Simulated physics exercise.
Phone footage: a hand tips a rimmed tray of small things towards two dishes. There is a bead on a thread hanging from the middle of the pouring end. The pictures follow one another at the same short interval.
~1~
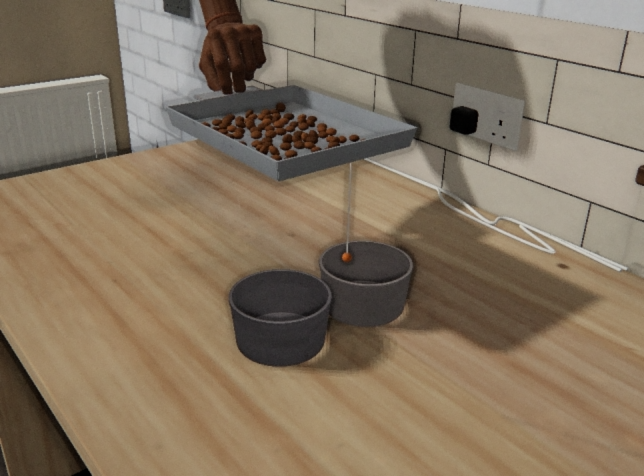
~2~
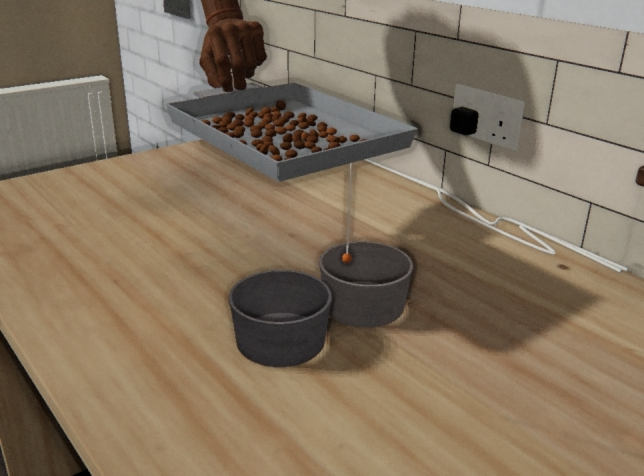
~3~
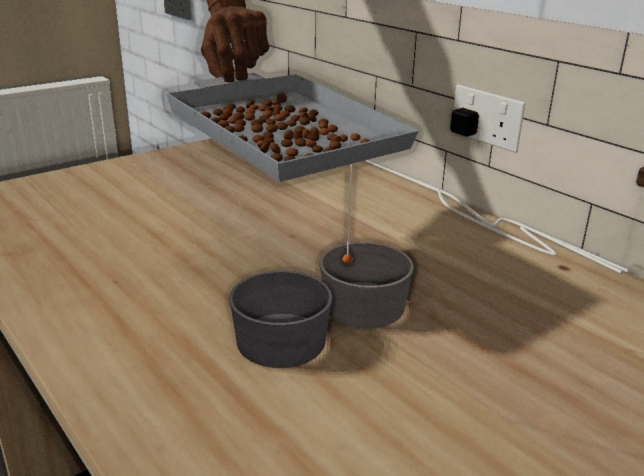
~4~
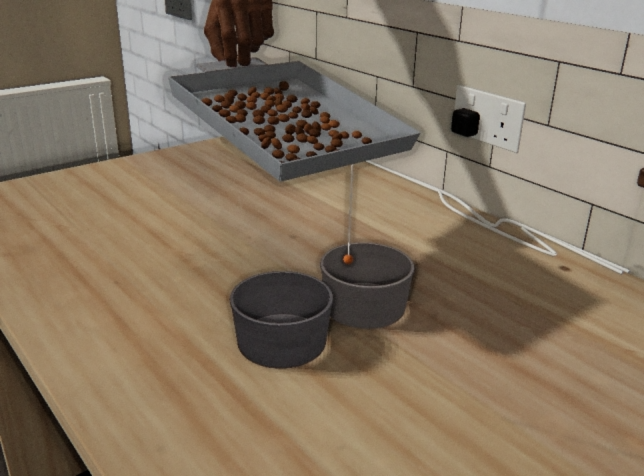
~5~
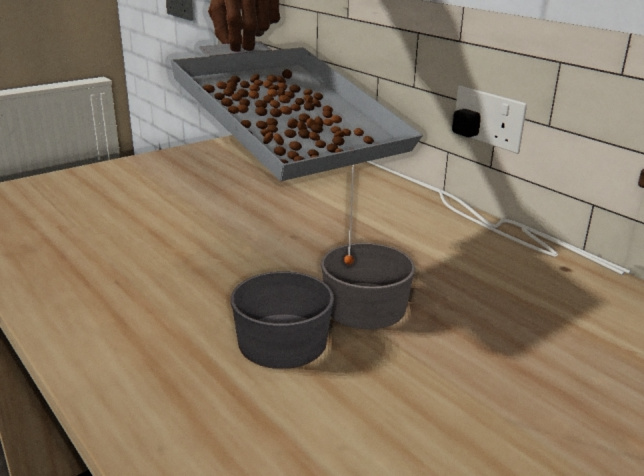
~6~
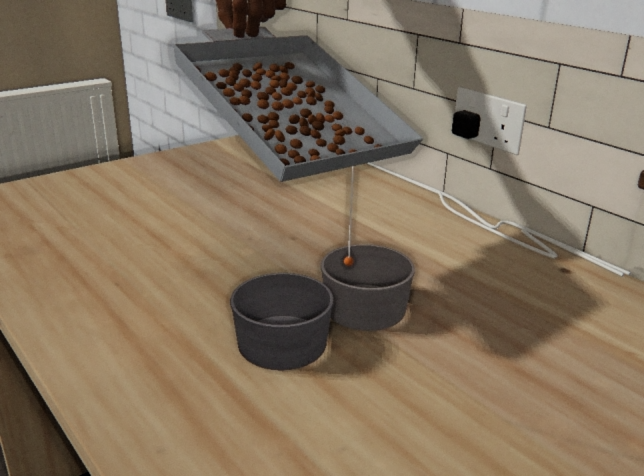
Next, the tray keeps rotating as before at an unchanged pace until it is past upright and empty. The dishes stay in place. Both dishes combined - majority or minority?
The dishes will keep a minor share of it.
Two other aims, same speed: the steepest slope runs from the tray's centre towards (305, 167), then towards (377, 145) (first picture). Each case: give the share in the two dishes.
In turn some 80 and 50 per cent.
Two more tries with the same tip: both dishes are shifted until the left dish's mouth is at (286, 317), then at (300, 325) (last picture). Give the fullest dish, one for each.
Right side first, Right side second.
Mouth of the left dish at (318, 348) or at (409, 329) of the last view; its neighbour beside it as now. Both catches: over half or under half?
First place: Short of half; second place: Short of half.
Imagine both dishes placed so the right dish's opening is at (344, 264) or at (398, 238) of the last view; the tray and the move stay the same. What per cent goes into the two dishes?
It works out to 0 percent and then 0 percent.
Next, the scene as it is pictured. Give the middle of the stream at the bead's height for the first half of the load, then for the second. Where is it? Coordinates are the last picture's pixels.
Near (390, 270) to start, and near (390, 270) afterwards.
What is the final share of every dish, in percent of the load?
Left dish: Roughly 0 per cent; right dish: Roughly 20 per cent.
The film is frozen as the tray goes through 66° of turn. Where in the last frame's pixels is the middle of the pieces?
The centre of the load shows up near (356, 144) in the last view.
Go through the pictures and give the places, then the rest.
In the first frame, corners of the pouring end near (278, 159) and (411, 127), level; middle of the load near (281, 132), bits of dog kibble; left dish near (310, 335); right dish near (396, 298); bead on its thread near (347, 258).
In the second frame, corners of the pouring end near (279, 160) and (411, 128), level; middle of the load near (281, 130).
In the third frame, corners of the pouring end near (280, 161) and (413, 130), tipped barely, level across its low end; middle of the load near (282, 126).
In the fourth frame, corners of the pouring end near (282, 161) and (415, 132), tipped a little, level across its low end; middle of the load near (284, 118).
In the fifth frame, corners of the pouring end near (285, 161) and (417, 134), tipped clearly, level across its low end; middle of the load near (286, 110).
In the sixth frame, corners of the pouring end near (286, 163) and (418, 137), tipped clearly, level across its low end; middle of the load near (288, 104); left dish near (312, 339); right dish near (398, 302).
Shortly afterwards, tray tipped steeply; all but a few on the tray; only a few in the air.
Next, tray tipped past a quarter turn; near half on the tray; only a few in the right dish; near a quarter outside both; near a quarter in the air.
Some moments later, tray tipped past a quarter turn; near a quarter in the right dish; the bulk outside both.
In the end, tray tipped past a quarter turn; none at all in the left dish; near a quarter in the right dish; the bulk outside both.
